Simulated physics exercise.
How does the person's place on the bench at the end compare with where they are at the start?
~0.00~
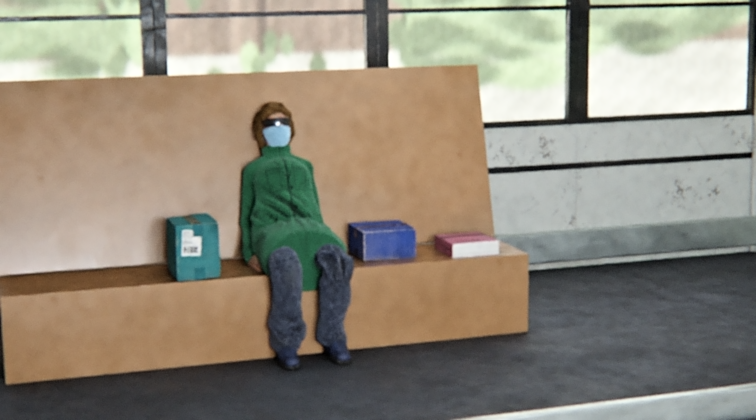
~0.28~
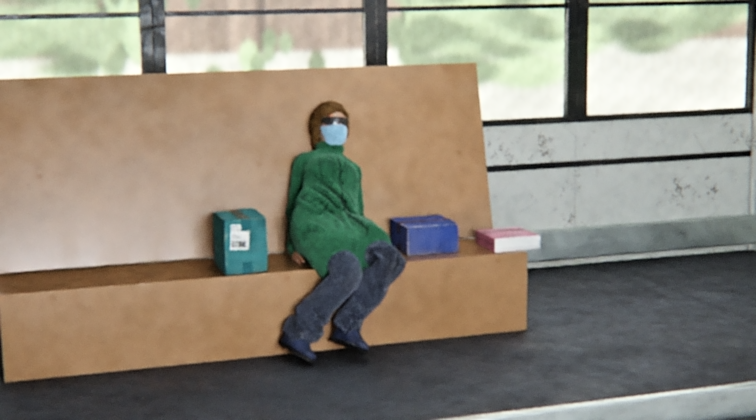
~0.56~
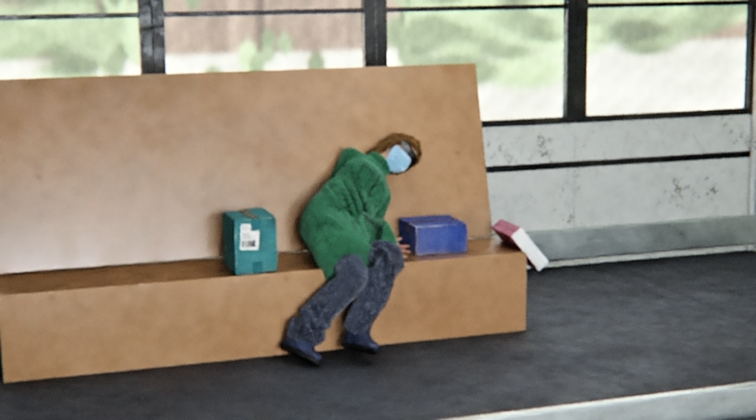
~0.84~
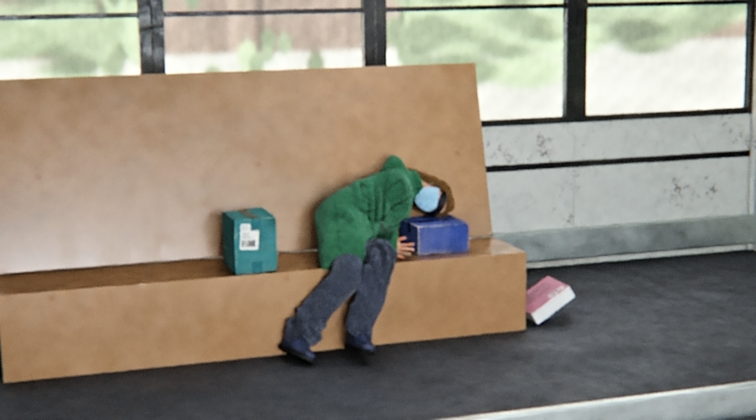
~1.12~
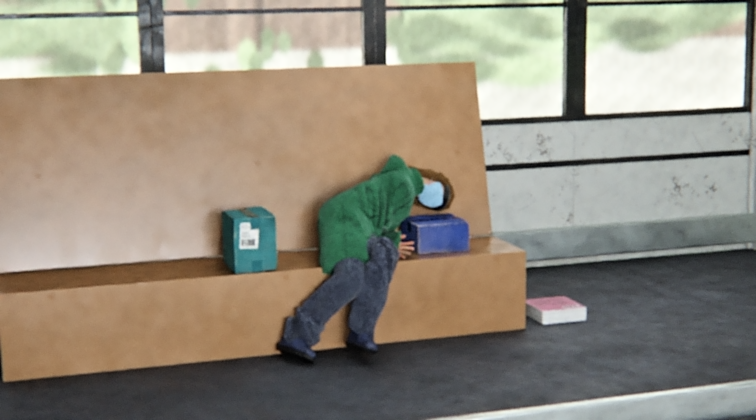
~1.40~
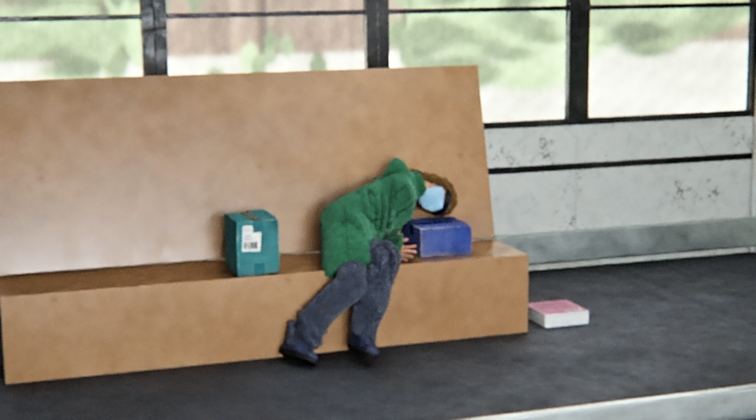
The person ends up farther right along the bench and lower, slumped over toward the blue carton instead of sitting upright.
A seated person slides right and slumps sideways while a pink folder drops to the floor.
